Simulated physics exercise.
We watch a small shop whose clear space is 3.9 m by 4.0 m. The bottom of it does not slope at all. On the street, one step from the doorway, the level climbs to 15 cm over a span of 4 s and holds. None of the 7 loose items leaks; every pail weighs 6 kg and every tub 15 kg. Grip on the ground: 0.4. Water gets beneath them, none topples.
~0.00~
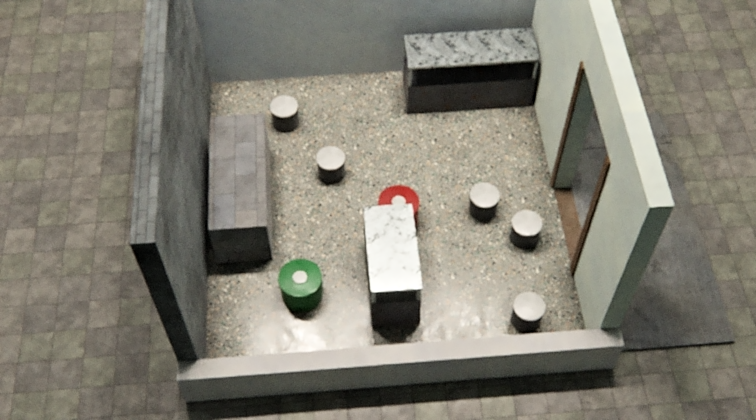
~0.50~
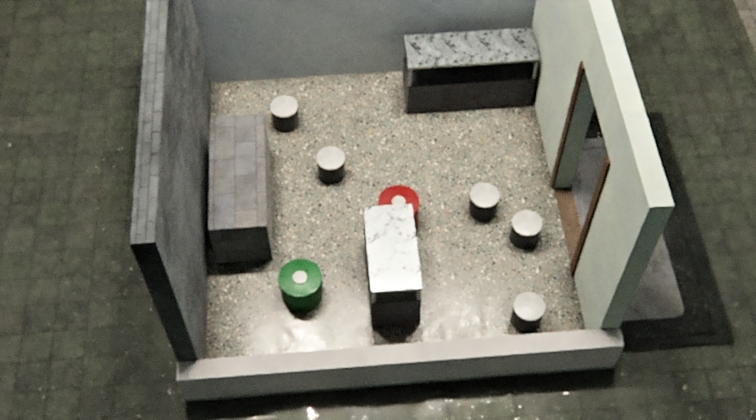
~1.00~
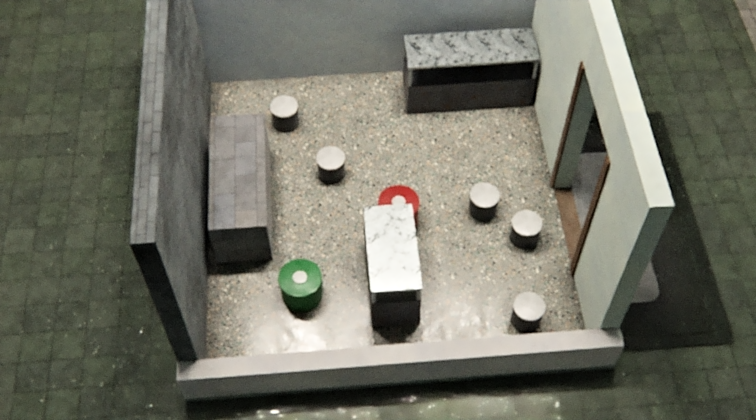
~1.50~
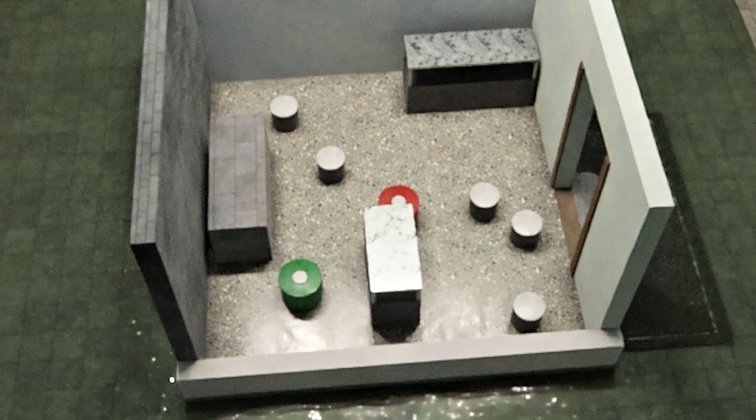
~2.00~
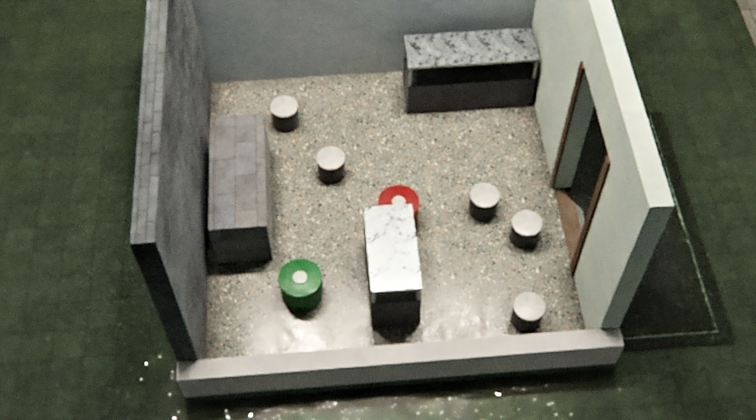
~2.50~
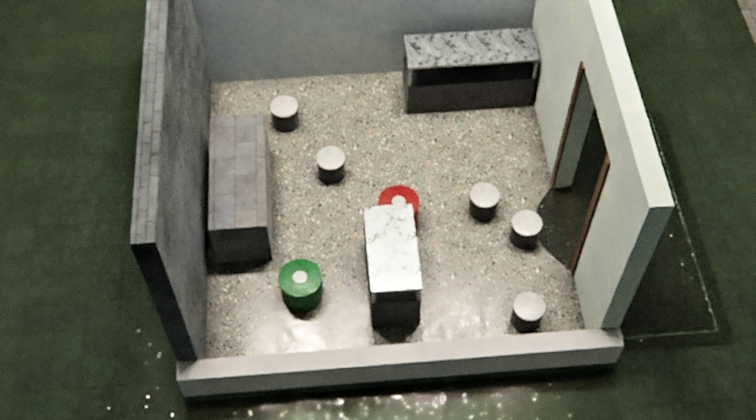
Dark green water spreads around a small shop and starts in through its doorway.
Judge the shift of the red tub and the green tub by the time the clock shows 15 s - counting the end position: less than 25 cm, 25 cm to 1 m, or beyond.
Looking at the end spots, the red tub edges along a bit and the green tub remains essentially still.
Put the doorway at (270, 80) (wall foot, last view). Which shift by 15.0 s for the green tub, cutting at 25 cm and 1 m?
Note: Green tub essentially stationary.
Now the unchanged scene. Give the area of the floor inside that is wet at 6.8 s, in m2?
I'd estimate close to 10.0 m2.
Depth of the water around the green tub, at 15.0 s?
Somewhere close to 8 cm.
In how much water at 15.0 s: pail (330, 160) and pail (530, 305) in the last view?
About 8 and 7 cm.
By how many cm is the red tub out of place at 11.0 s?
About 20 cm by then.
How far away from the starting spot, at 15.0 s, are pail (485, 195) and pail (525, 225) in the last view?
They've ended up 200 cm and 250 cm away, in that order.
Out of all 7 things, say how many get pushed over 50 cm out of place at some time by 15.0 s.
That makes 3.
After 3.5 s the red tub is near (399, 202), 0.0 m from its start, aground; the green tub is near (300, 277), 0.0 m from its start, aground; 0 afloat.
After 6.8 s the red tub is near (388, 198), 0.1 m from its start, aground; the green tub is near (300, 277), 0.0 m from its start, aground; 1 afloat.
After 11.0 s the red tub is near (384, 197), 0.2 m from its start, aground; the green tub is near (300, 277), 0.0 m from its start, aground; 0 afloat.
After 15.0 s the red tub is near (362, 184), 0.5 m from its start, aground; the green tub is near (300, 278), 0.0 m from its start, aground; 3 afloat.
